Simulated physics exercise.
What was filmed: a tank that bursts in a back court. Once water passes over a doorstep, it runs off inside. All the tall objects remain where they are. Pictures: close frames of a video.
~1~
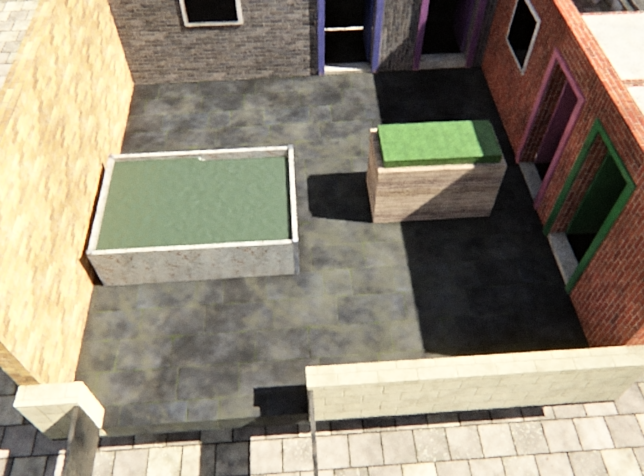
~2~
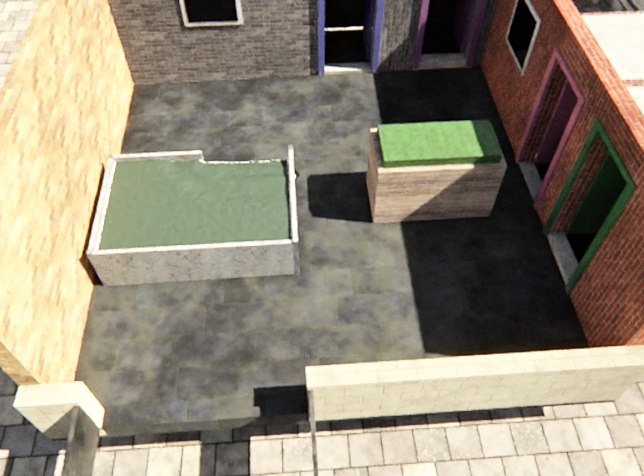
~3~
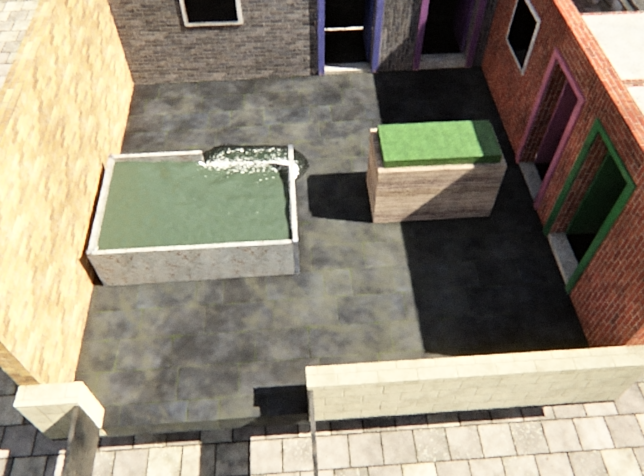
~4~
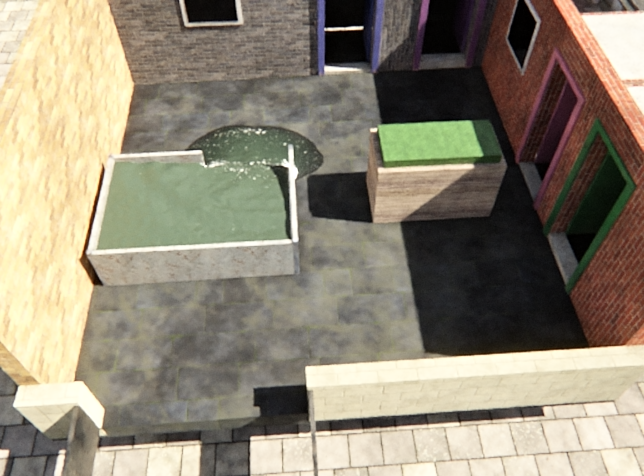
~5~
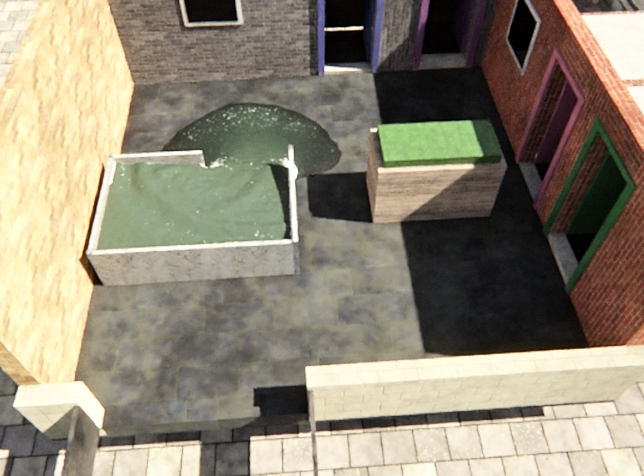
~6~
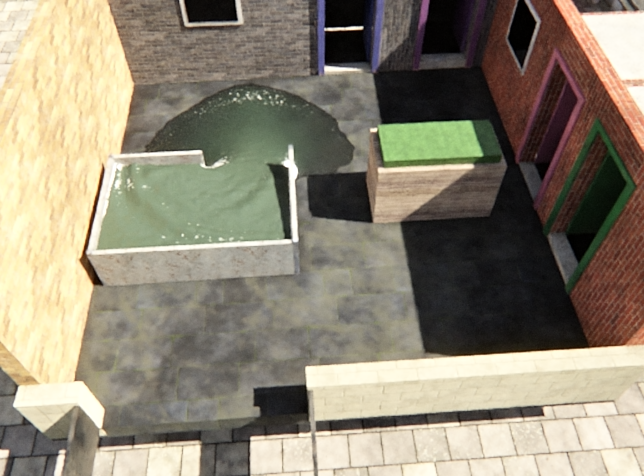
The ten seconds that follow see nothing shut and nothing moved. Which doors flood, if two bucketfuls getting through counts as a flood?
The pink door floods; the purple door does not flood; the green door does not flood; the blue door floods.
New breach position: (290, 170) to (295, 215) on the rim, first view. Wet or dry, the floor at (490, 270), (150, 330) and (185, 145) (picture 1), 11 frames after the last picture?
In turn: Inundated, then untouched, then untouched.
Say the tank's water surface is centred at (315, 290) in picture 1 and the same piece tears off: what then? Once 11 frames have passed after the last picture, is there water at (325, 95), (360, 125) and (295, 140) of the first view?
Well, in the order you listed them, they'd be reached by the flood, reached by the flood and reached by the flood.
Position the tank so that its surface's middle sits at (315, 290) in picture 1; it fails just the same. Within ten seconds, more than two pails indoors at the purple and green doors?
As I see it, the purple door remains below and the green door crosses the line.
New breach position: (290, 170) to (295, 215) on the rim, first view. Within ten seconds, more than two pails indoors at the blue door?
Well, the blue door crosses the line here.
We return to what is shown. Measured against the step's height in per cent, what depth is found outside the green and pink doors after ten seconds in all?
Approx. 50 % followed by 180 %.
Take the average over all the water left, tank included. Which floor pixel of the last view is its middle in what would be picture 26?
I'd mark it close to (250, 152).
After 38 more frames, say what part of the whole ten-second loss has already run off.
Approximately 45 %.
A moment on, water covers 25 % of the floor; the pink door not reached, the purple door not reached, the green door not reached, the blue door wet at the sill, nothing in.
Next, water covers 35 % of the floor; the pink door not reached, the purple door wet at the sill, nothing in, the green door not reached, the blue door over two buckets in.
Then, water covers 40 % of the floor; the pink door not reached, the purple door wet at the sill, nothing in, the green door not reached, the blue door over two buckets in.
Later, water covers 65 % of the floor; the pink door under two buckets in, the purple door under two buckets in, the green door wet at the sill, nothing in, the blue door far over two buckets in.
In the end, water covers 90 % of the floor; the pink door over two buckets in, the purple door under two buckets in, the green door wet at the sill, nothing in, the blue door far over two buckets in.
